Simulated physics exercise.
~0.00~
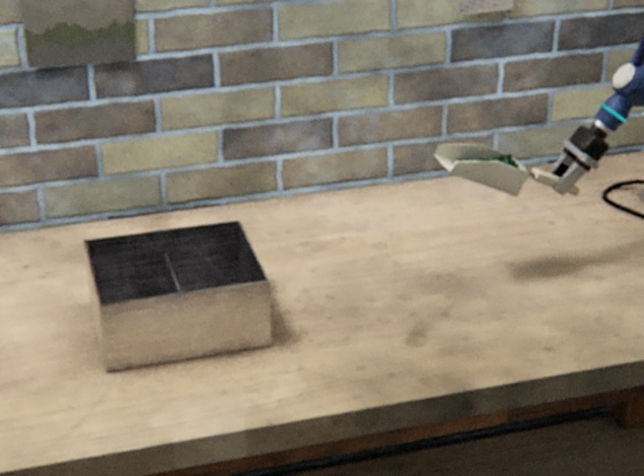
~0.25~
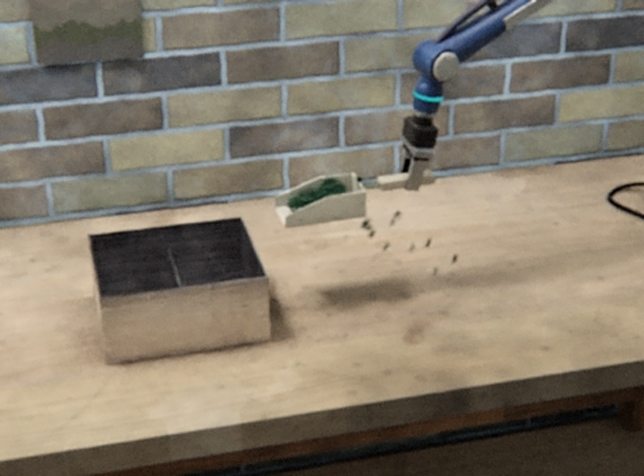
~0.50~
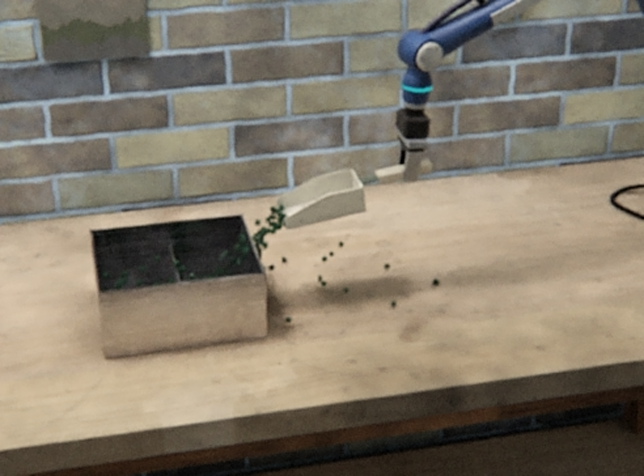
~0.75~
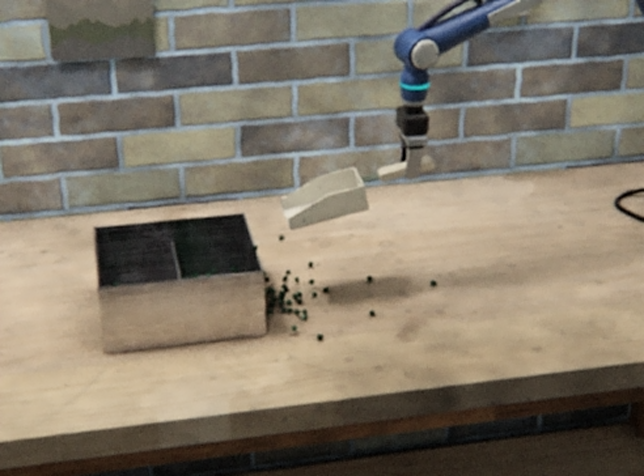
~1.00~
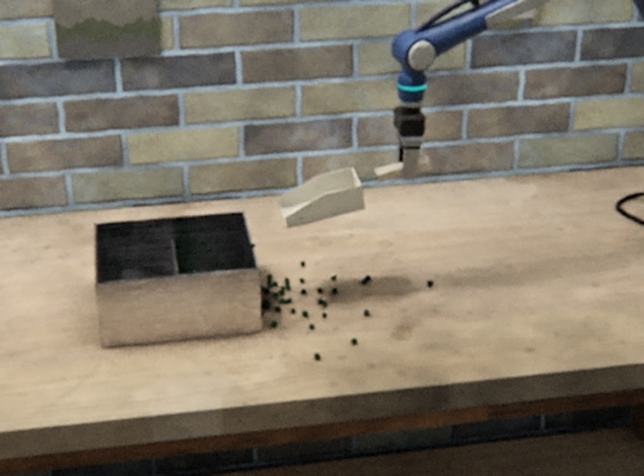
A blue robot arm swings a scoop left and tips green beads into a divided box, spilling some.
